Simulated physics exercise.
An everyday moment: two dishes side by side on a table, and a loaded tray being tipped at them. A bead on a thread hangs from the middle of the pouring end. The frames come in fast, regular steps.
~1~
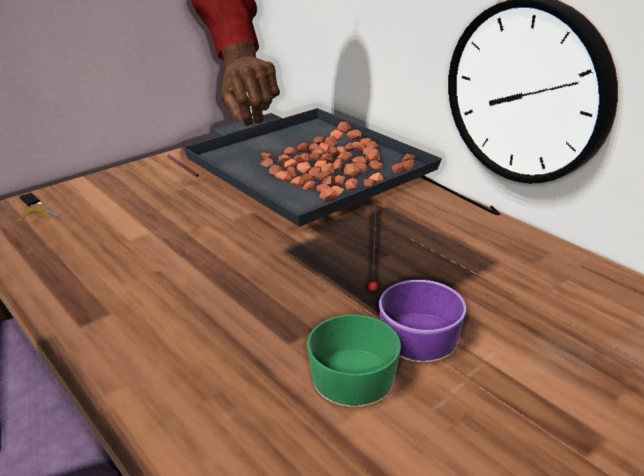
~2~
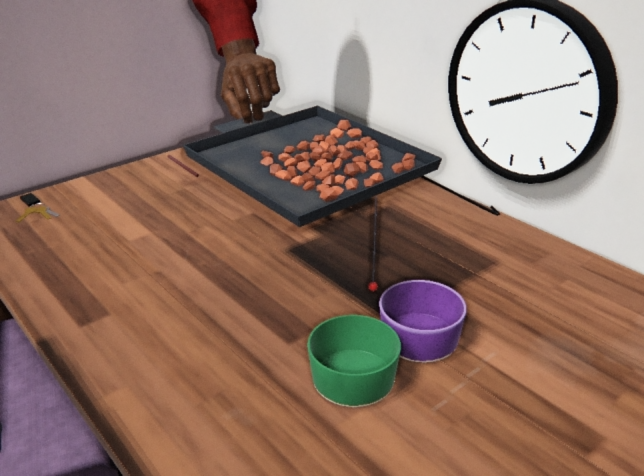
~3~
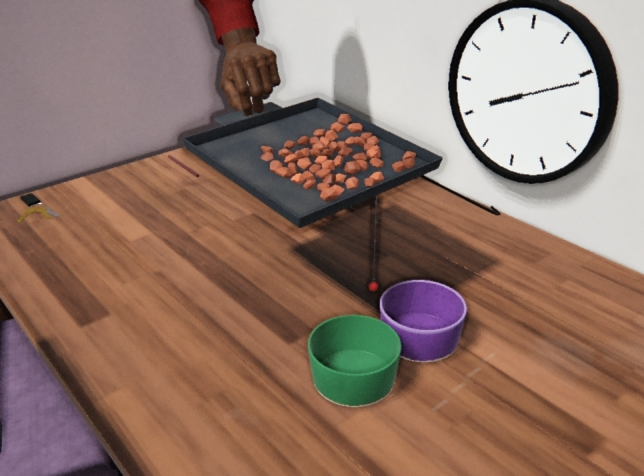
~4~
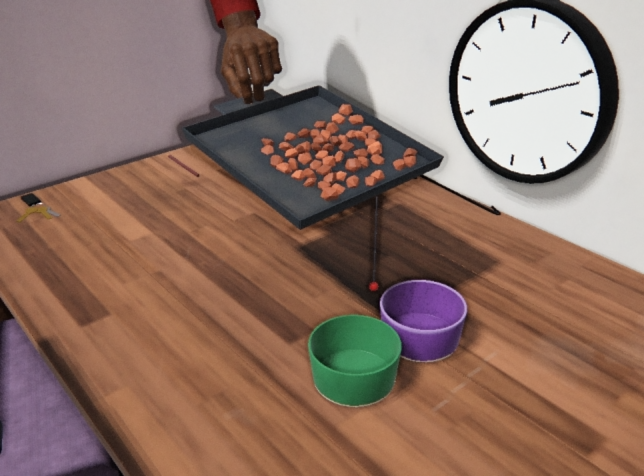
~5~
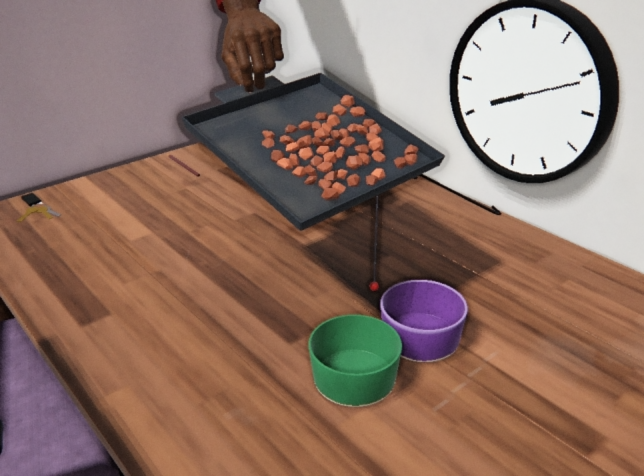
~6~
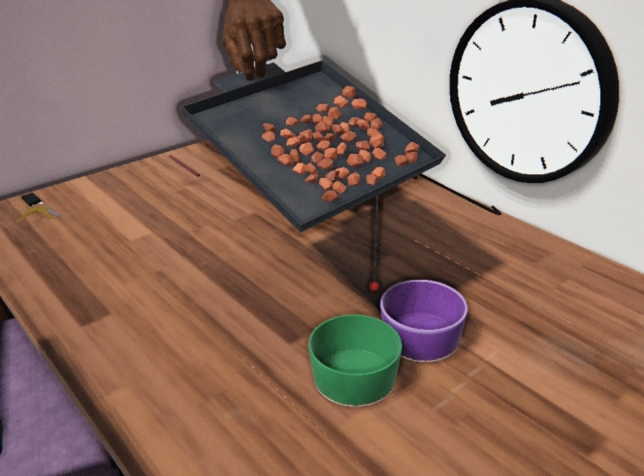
On a wooden table, a hand steadily raises the back of a tray of reddish chunks near two dishes.
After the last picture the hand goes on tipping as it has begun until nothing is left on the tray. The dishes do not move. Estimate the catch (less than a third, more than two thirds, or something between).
They take more than two thirds between them.
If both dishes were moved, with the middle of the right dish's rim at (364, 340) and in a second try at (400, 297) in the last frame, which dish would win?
In turn: The right one; the left-hand dish.
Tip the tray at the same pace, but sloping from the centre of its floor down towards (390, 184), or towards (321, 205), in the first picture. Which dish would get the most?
First the dish on the right, then the dish on the left.
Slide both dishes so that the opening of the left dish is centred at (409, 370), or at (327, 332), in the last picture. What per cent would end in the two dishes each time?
First some 10, then 60 per cent.
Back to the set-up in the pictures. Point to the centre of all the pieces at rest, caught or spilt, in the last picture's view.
Near (358, 365).
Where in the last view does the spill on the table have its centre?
At about (343, 352).
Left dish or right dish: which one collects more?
It is the left dish.
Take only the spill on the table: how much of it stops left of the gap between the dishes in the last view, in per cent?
About 60 per cent.
Soon after the last picture, tray tipped steeply; all on the tray.
A little later, tray tipped right over; about two thirds on the tray; about a quarter in the left dish; a stray few in the right dish; a small part in the air.
Later still, tray tipped past a quarter turn; about half in the left dish; about a quarter in the right dish; about a quarter outside both.
At rest, tray tipped past a quarter turn; about half in the left dish; about a quarter in the right dish; about a quarter outside both.
